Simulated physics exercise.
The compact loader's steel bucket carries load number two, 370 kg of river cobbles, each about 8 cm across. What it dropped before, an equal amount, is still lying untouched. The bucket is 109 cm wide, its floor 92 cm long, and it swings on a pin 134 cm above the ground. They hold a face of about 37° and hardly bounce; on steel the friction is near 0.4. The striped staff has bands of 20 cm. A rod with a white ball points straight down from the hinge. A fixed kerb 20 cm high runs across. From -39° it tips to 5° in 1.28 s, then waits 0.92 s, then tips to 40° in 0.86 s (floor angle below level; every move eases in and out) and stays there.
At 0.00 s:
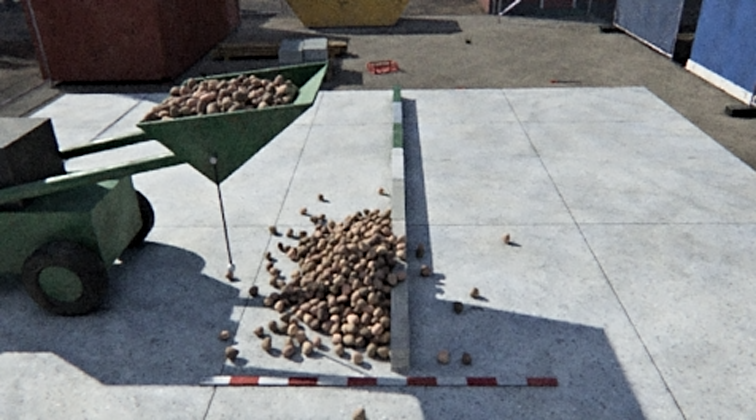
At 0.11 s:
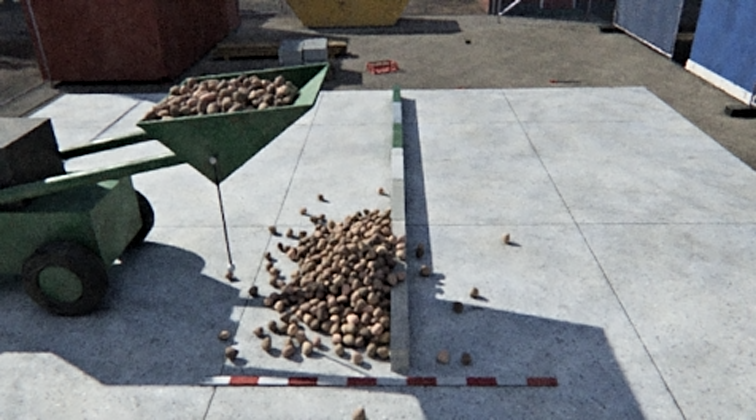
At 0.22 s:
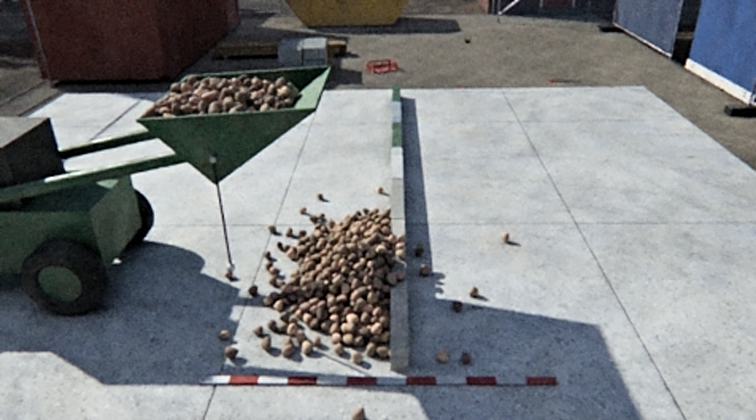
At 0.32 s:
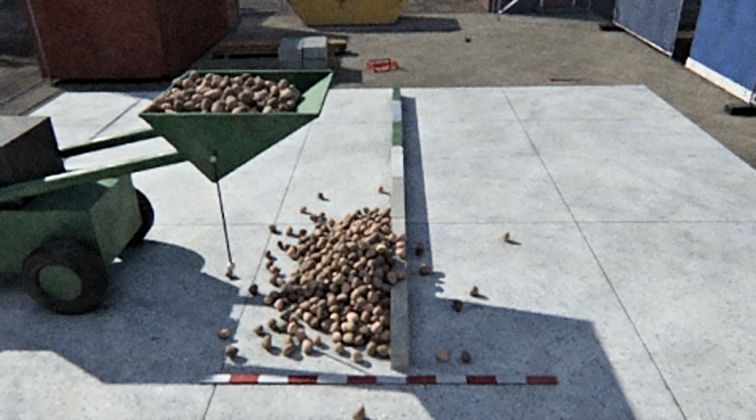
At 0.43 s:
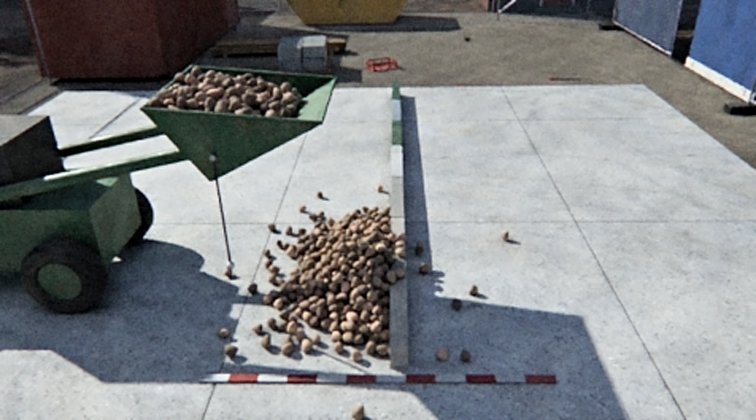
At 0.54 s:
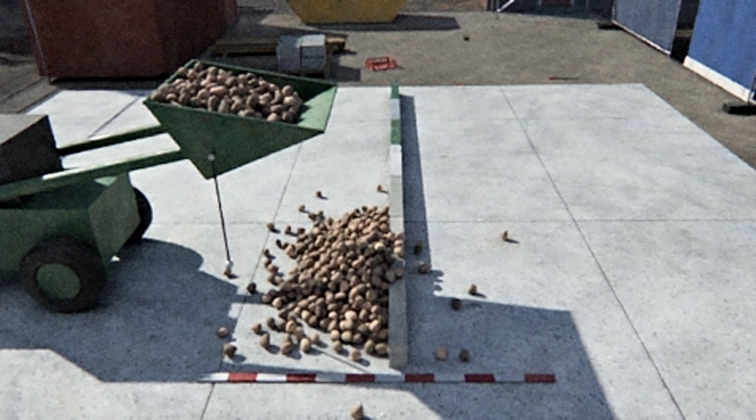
The video shows a green loader on the left slowly tilting its bucket of rounded brown stones slightly forward, its right lip lowering and the load shifting a little, while a pile against a low kerb lies still.
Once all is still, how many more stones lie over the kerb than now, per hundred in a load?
About 10 per cent.
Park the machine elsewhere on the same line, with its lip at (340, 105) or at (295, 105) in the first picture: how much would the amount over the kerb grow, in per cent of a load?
About 35 and 0 per cent.
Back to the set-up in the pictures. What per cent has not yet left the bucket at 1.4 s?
Roughly 100 per cent is still inside.
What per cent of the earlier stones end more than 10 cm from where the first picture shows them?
About 10 per cent.
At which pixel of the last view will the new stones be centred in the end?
Around (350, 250).
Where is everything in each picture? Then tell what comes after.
In the first frame, the bucket is at -39°, its lip at (313, 104); the top of the load is at (237, 85). The earlier load is highest near (367, 242), 29 cm above ground level, 98 % on this side of the kerb, 2 % over the kerb.
In the second frame, lip at (314, 106), floor tilted -38°, highest stones at (230, 86); the stones move at 0.1 m/s on average.
In the third frame, lip at (316, 110), floor tilted -36°, highest stones at (208, 85); the stones move at 0.1 m/s on average.
In the fourth frame, the bucket is at -32°, its lip at (319, 115); the top of the load is at (205, 83); the stones move at 0.2 m/s on average.
In the fifth frame, the bucket is at -27°, its lip at (322, 123); the top of the load is at (203, 79); the stones move at 0.2 m/s on average.
In the sixth frame, the bucket is at -22°, its lip at (324, 132); the top of the load is at (197, 76); the stones move at 0.2 m/s on average.
After 1.0 s the floor is at -2°; in per cent of one load, 100 in the bucket, 98 on this side of the kerb, 2 over the kerb; the foremost stones are at (450, 282).
After 1.4 s the floor is at 5°; in per cent of one load, 100 in the bucket, 98 on this side of the kerb, 2 over the kerb; the foremost stones are at (450, 282).
After 3.5 s the floor is at 40°; in per cent of one load, 6 in the bucket, 190 on this side of the kerb, 4 over the kerb; the foremost stones are at (460, 300).
After 6.0 s the floor is at 40°; in per cent of one load, 0 in the bucket, 188 on this side of the kerb, 12 over the kerb; the foremost stones are at (526, 252). Net gain over the kerb, 10.
